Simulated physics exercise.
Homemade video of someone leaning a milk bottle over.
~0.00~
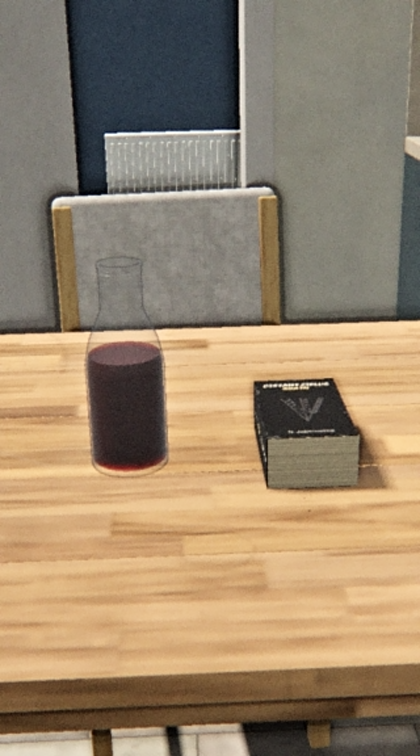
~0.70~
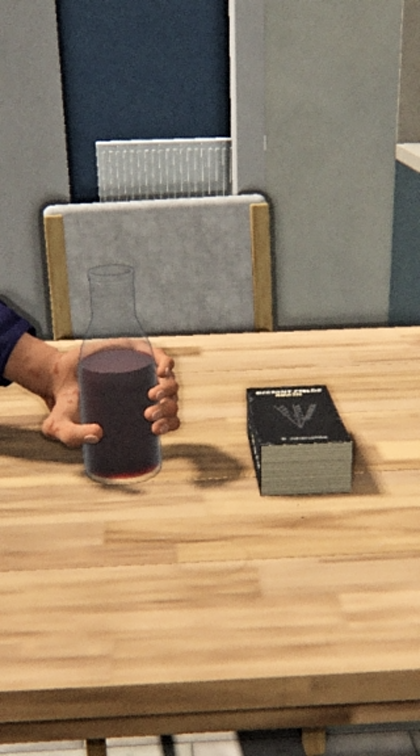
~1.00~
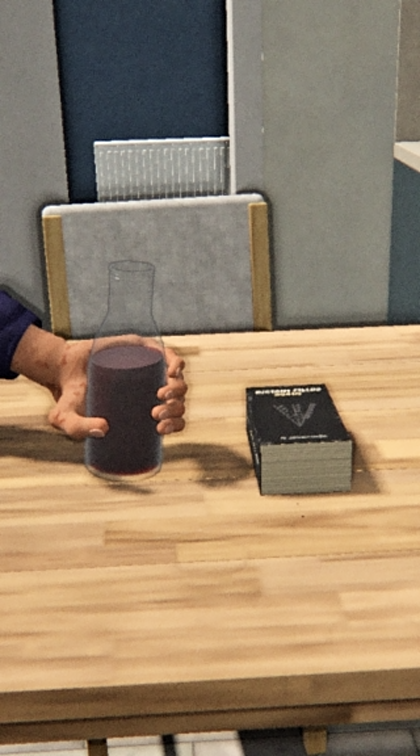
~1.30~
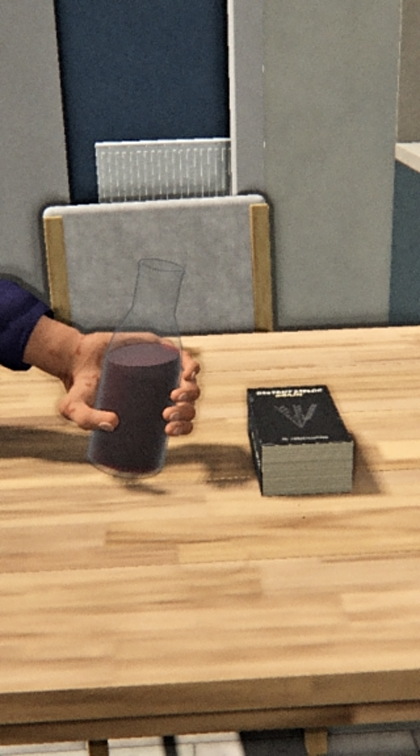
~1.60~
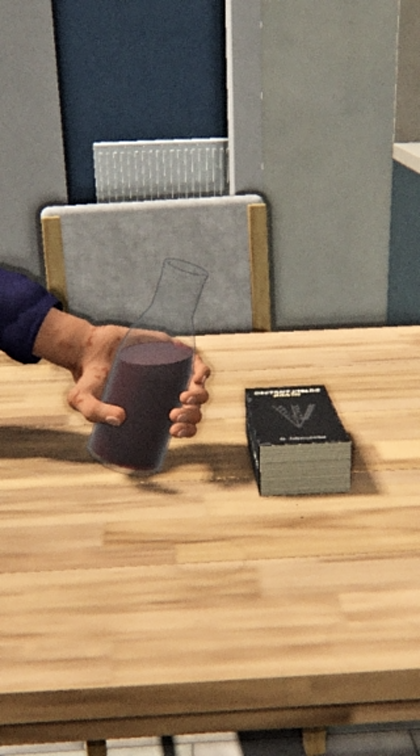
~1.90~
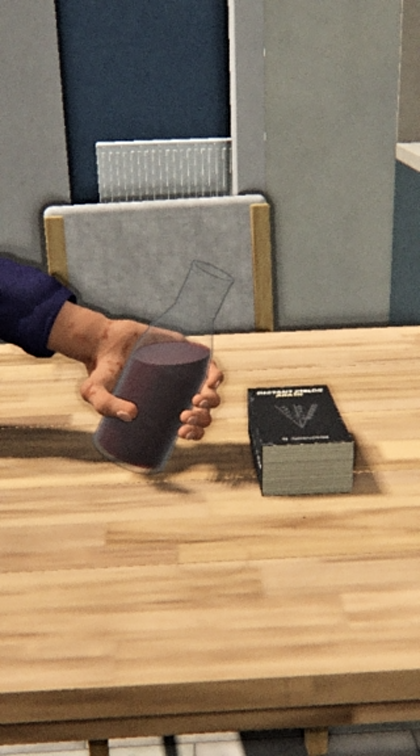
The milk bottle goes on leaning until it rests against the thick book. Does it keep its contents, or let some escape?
It keeps its contents.
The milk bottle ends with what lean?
60° or thereabouts.
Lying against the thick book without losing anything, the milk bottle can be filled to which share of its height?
Max fill: About 85 %.
After 2.5 s, the milk bottle leans by about 40°; nothing has left it.
After 3.1 s, the milk bottle leans by about 55°; nothing has left it.
After 4.5 s, the milk bottle leans by about 60°, against the thick book; nothing has left it.
